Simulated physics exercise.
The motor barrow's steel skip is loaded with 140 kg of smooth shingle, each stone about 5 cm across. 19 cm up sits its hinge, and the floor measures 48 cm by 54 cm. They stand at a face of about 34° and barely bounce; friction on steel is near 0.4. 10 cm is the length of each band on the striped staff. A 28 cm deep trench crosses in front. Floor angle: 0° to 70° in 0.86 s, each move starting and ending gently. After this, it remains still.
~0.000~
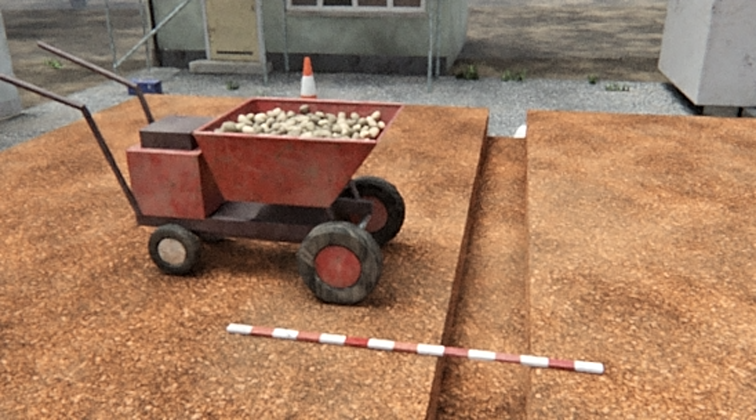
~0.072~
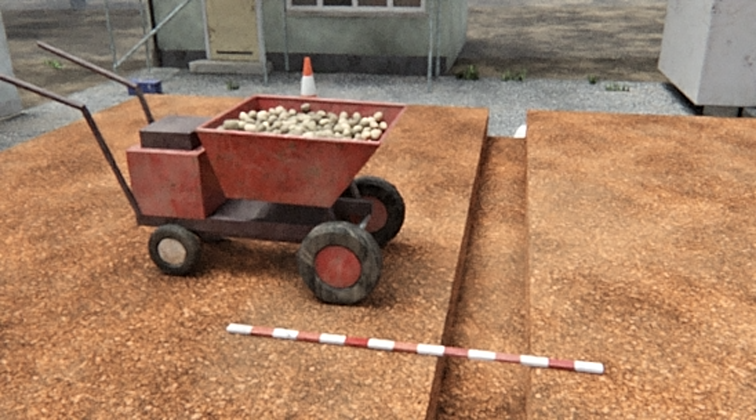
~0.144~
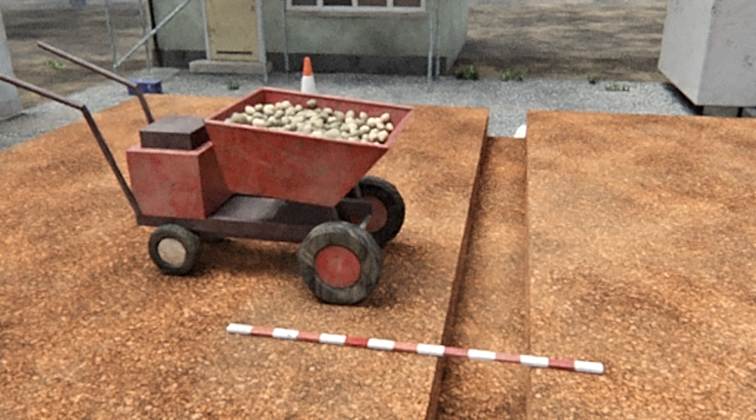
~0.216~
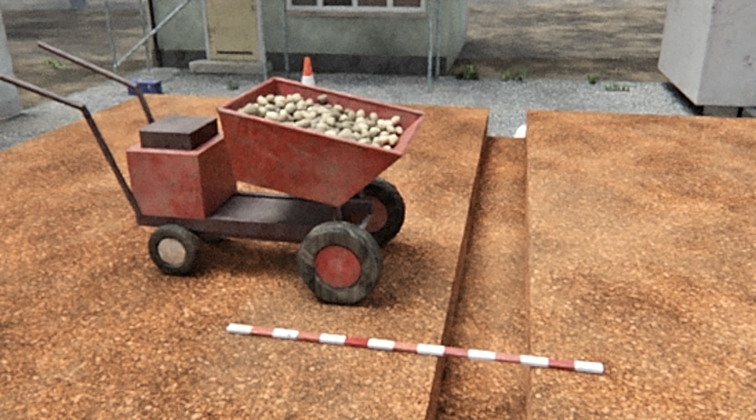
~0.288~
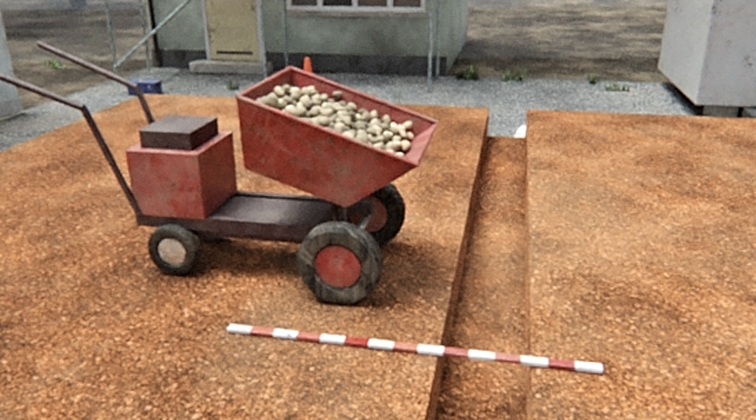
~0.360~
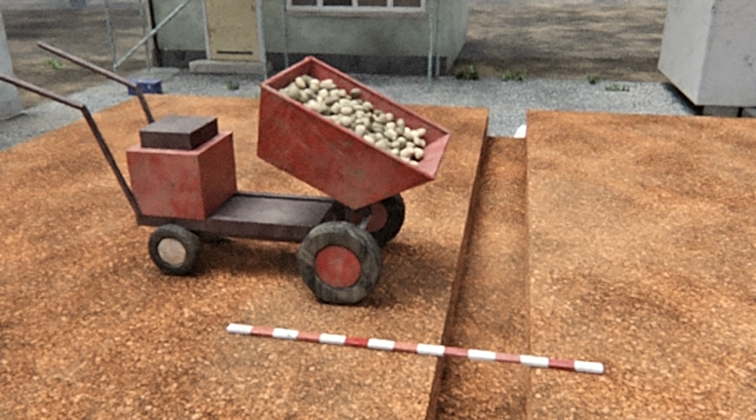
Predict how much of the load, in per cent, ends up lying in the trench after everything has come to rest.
Roughly 57 per cent of it.
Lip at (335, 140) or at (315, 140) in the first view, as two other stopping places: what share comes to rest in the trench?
First some 95, then 95 per cent.
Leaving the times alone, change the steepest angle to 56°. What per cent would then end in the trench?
Then close to 40 per cent.
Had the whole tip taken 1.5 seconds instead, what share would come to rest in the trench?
Around 70 per cent would end in the trench.
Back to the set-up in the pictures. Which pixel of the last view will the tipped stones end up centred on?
I'd point to around (522, 311).
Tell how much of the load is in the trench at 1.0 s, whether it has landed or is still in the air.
By that point it's something like 20 in a hundred.
After 0.6 s the floor is at 59°; 100 % in the skip; the foremost stones are at (469, 209).
After 1.0 s the floor is at 70°; 63 % in the skip, 20 % in the trench, 16 % past the trench; the foremost stones are at (578, 300).
After 1.3 s the floor is at 70°; 23 % in the skip, 35 % in the trench, 42 % past the trench; the foremost stones are at (745, 311).
After 3.3 s the floor is at 70°; 0 % in the skip, 57 % in the trench, 43 % past the trench; the foremost stones are past the picture's edge.
